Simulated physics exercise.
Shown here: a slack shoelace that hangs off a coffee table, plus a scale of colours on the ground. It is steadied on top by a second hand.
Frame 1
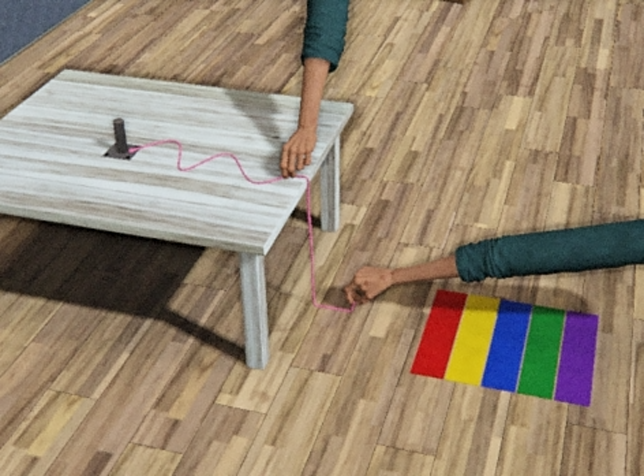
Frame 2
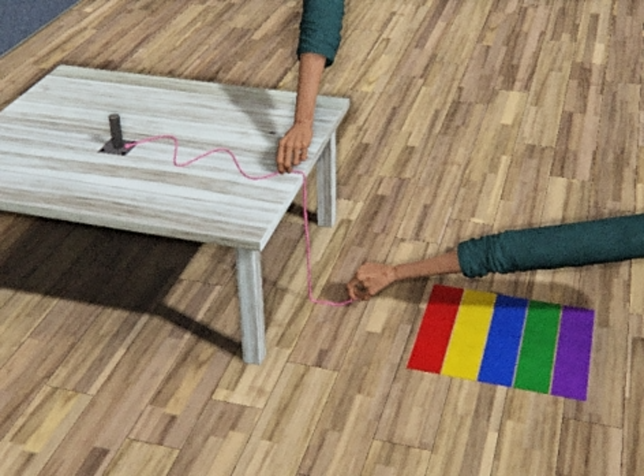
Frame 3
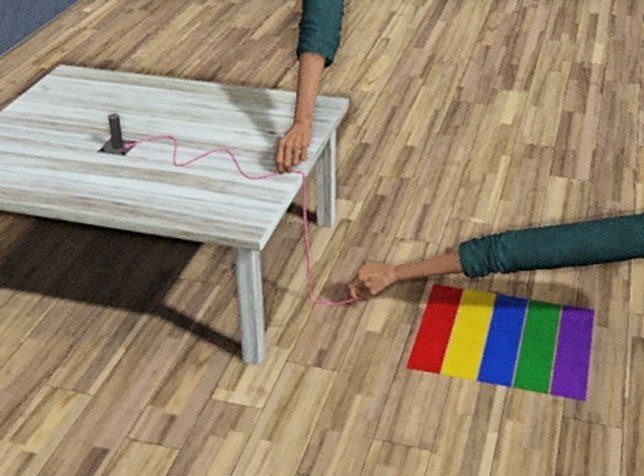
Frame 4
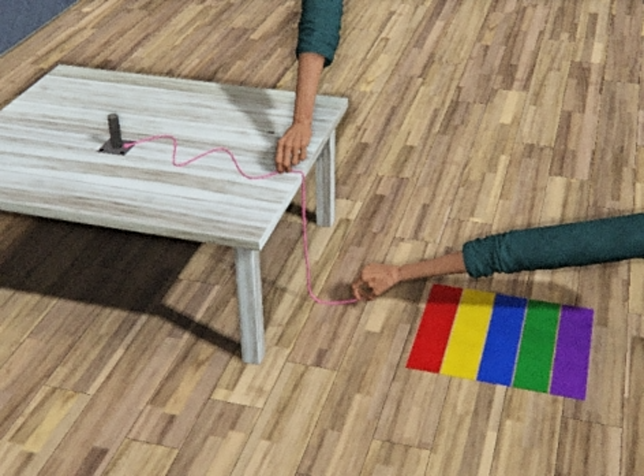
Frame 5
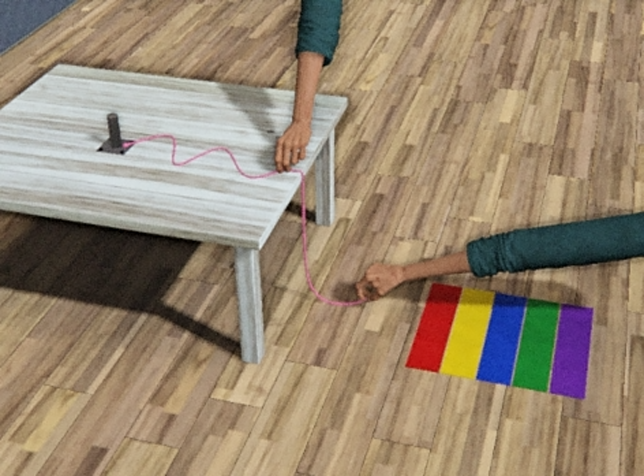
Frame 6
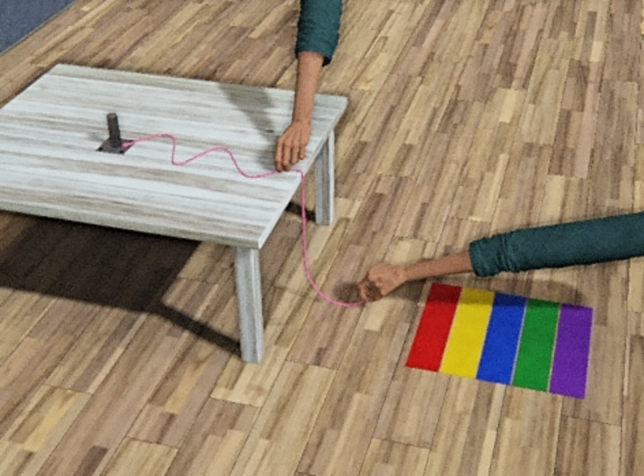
One hand rested on a slack pink string at the edge of a pale coffee table, while another held its hanging end and moved it slightly right, near colored stripes on the wooden floor.
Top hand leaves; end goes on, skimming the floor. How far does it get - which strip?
Purple.
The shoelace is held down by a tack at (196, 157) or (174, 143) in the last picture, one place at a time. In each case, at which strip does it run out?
One after the other: Blue, then green.
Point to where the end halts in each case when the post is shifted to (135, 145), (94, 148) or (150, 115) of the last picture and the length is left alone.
Pixels, try by try: About (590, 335), (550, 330), (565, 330).
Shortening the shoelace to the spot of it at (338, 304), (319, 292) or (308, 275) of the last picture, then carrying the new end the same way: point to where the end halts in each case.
In that order: (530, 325), (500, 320) and (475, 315).
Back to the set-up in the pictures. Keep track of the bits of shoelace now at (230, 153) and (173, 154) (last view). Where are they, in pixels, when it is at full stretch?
Around (297, 171); the other one around (207, 158).
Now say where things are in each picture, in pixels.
In the first picture, end (355, 302); red (431, 359); yellow (466, 366); blue (501, 372); green (538, 379); purple (574, 385).
In the second picture, end (357, 298); shoelace through (160, 137) (177, 166) (234, 159) (280, 173) (306, 223) (309, 284).
In the third picture, end (358, 298).
In the fourth picture, end (362, 299); shoelace through (159, 137) (175, 165) (233, 158) (278, 172) (304, 222) (309, 283).
In the fifth picture, end (366, 299).
In the sixth picture, end (368, 299); shoelace through (158, 136) (175, 164) (232, 157) (278, 171) (303, 221) (311, 282).
Soon after, end near (499, 320); over blue.
Then, end near (544, 328); over green.
At full stretch, end near (572, 332); over purple. It halts on the purple strip.
